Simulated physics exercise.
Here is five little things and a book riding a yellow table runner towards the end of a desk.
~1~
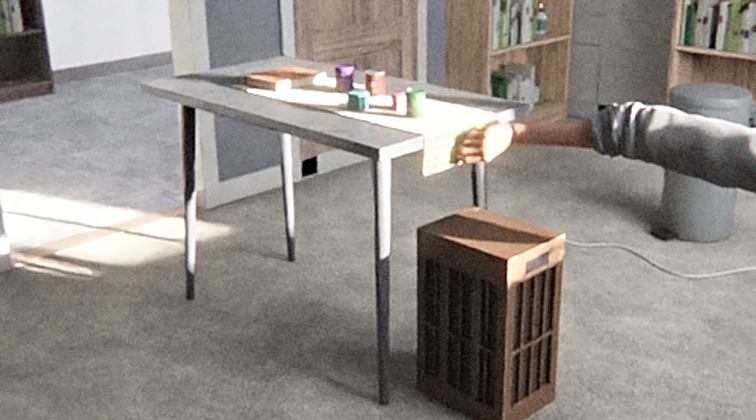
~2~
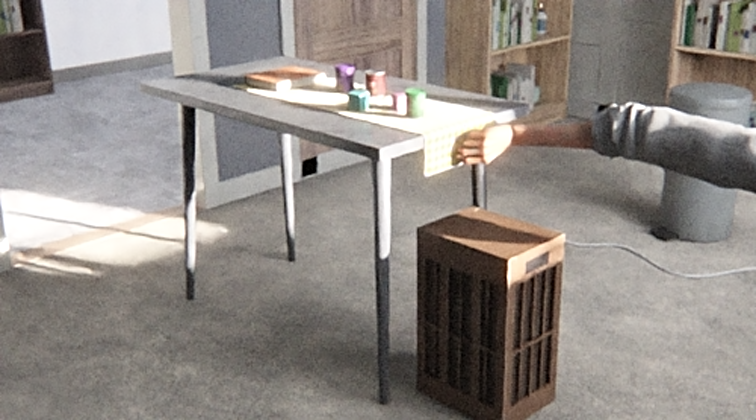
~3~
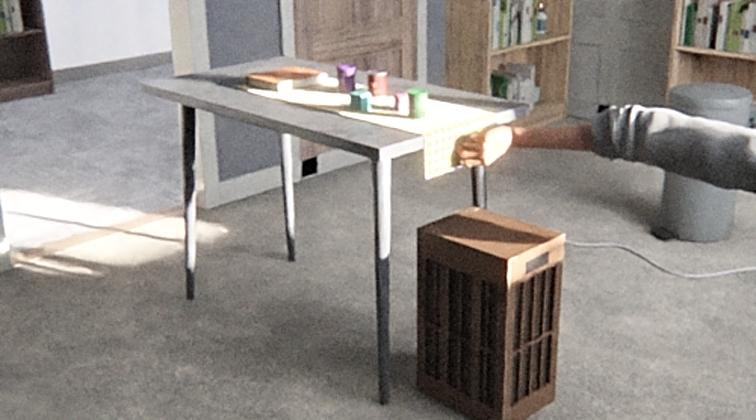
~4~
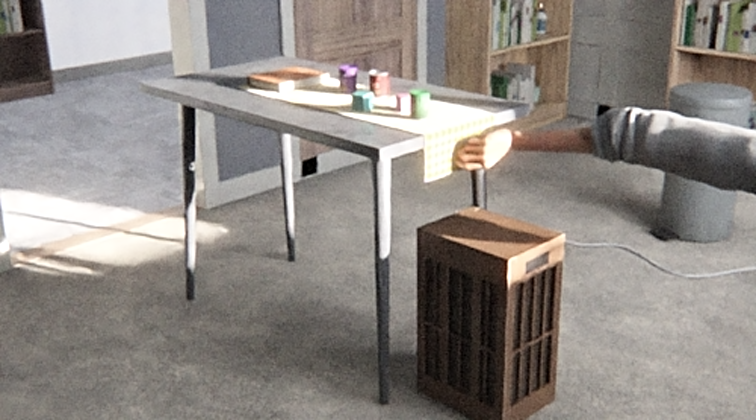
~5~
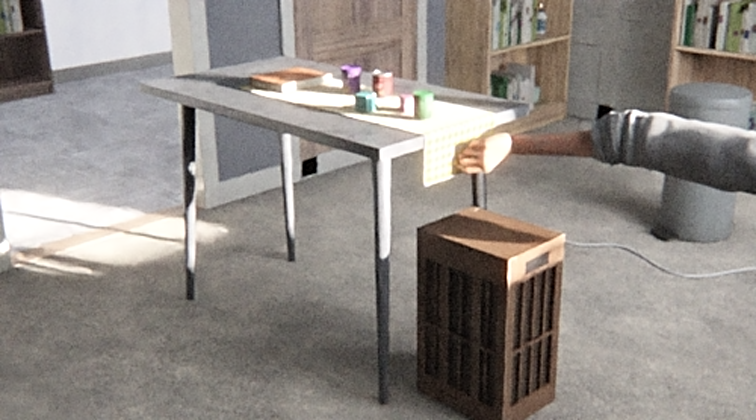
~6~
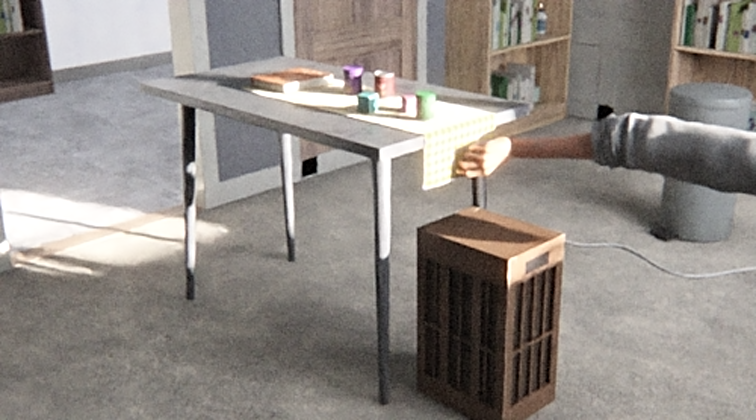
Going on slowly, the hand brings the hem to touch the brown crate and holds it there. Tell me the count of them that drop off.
The number still up top goes down by one, if you watch closely.
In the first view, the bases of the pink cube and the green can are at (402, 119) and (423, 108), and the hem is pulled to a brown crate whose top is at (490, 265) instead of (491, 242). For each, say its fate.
Observed: Pink cube departs; green can departs.
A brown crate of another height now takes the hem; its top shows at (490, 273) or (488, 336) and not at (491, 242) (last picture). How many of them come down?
Counts: 2, 4.
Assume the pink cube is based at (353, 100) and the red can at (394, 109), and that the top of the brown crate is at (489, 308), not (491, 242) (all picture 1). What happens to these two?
The pink cube stays put; the red can is lost.
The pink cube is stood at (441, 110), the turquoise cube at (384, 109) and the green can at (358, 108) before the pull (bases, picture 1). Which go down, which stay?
The pink cube ends up off the top, the turquoise cube ends up on top still, the green can ends up on top still.
Soon after, hem near (461, 210); all still up.
After that, hem on the crate; green can gone.
In the end, hem on the crate; green can gone. Over the edge go one.
